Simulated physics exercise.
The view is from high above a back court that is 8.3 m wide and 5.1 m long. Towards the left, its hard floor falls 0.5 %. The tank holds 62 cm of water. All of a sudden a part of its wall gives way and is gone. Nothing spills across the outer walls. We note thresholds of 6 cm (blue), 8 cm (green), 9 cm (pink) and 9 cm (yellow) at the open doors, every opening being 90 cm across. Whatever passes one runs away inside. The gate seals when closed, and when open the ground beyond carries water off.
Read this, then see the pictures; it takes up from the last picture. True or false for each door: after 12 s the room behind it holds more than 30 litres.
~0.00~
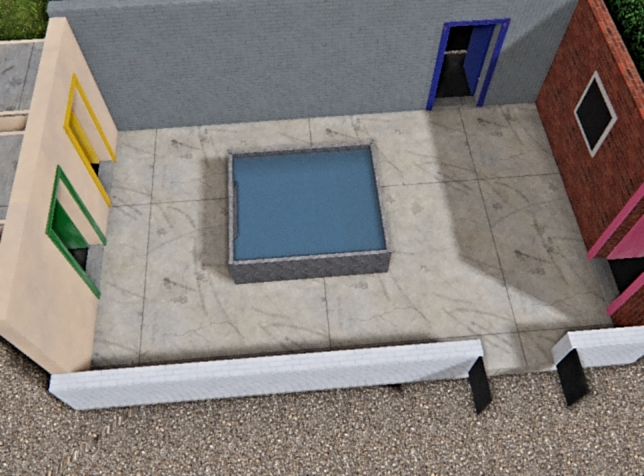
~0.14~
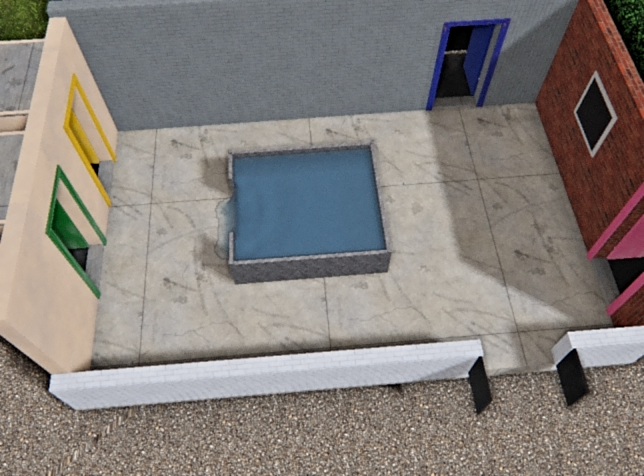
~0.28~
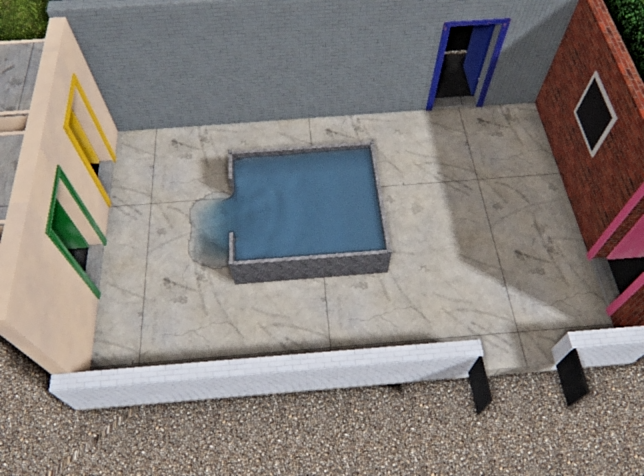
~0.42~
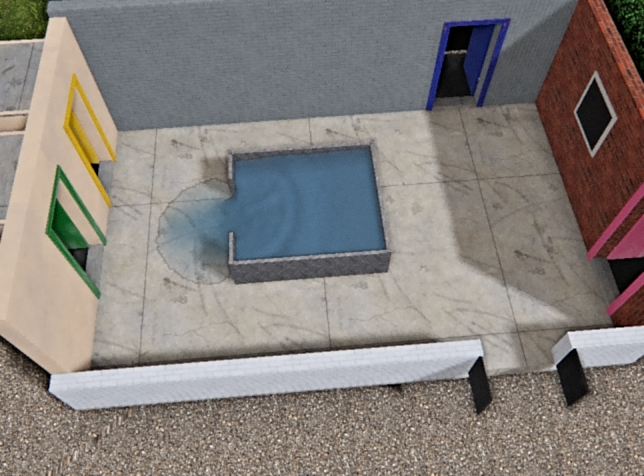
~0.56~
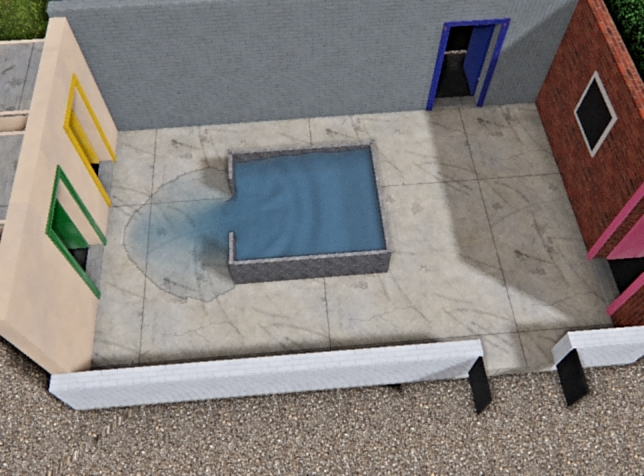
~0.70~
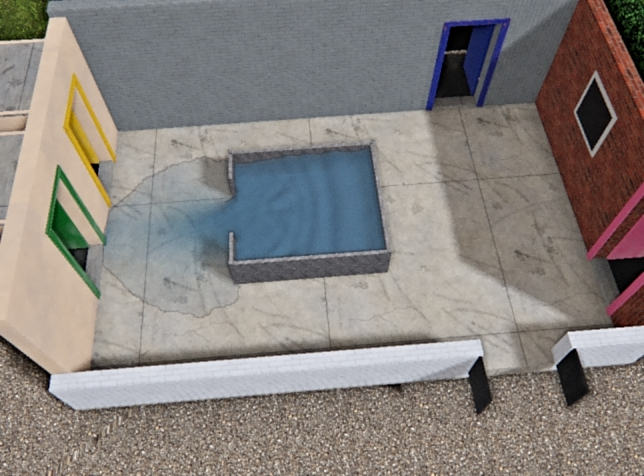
Blue door: False; green door: True; pink door: False; yellow door: True.
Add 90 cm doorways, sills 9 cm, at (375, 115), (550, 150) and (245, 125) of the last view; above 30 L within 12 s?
In turn: Under, below, below.
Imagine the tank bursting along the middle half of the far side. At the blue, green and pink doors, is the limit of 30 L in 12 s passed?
Then it goes blue fine, green fine, pink fine.
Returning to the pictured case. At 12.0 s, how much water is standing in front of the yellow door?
Depth: ~ 9.0 cm.
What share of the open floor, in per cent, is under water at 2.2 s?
Near 25 per cent is wet.
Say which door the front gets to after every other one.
It would be the pink one.
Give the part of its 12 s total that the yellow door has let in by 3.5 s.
Roughly 60 percent is in by then.
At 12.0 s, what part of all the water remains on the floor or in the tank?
Roughly 76 percent.
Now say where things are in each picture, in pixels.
In the first picture, the tank at (306, 202) is whole and still, 62 cm deep.
In the second picture, the front is at a hidden place, 0.6 m from the gap at (236, 221); 0.3 m2 of floor is under water; 62 cm left at the back of the tank.
In the third picture, water pours out at (237, 221) and has run 0.9 m, to (195, 253); typically 10 cm deep outside, 62 cm at the tank's back.
In the fourth picture, the front is at (164, 249), 1.3 m from the gap at (237, 221); 2.0 m2 of floor is under water; 62 cm left at the back of the tank.
In the fifth picture, water pours out at (237, 221) and has run 1.9 m, to (129, 246); typically 6 cm deep outside, 62 cm at the tank's back.
In the sixth picture, the front is at (104, 257), 2.3 m from the gap at (236, 221); 4.7 m2 of floor is under water; 60 cm left at the back of the tank.
After 1.4 s water covers 20 % of the floor and is deepest (38 cm) near (230, 227); blue door not reached, green door 21 cm at the sill, 54 L in, pink door not reached, yellow door 23 cm at the sill, 10 L in.
After 2.2 s water covers 25 % of the floor and is deepest (38 cm) near (118, 140); blue door not reached, green door 29 cm at the sill, 166 L in, pink door not reached, yellow door 24 cm at the sill, 68 L in.
After 3.5 s water covers 40 % of the floor and is deepest (28 cm) near (118, 140); blue door not reached, green door 22 cm at the sill, 310 L in, pink door not reached, yellow door 20 cm at the sill, 147 L in.
After 7.0 s water covers 80 % of the floor and is deepest (17 cm) near (89, 387); blue door 5 cm at the sill, 0 L in, green door 15 cm at the sill, 461 L in, pink door not reached, yellow door 14 cm at the sill, 233 L in.
After 12.0 s water covers 95 % of the floor and is deepest (10 cm) near (89, 387); blue door 4 cm at the sill, 0 L in, green door 9 cm at the sill, 511 L in, pink door 7 cm at the sill, 0 L in, yellow door 9 cm at the sill, 253 L in.
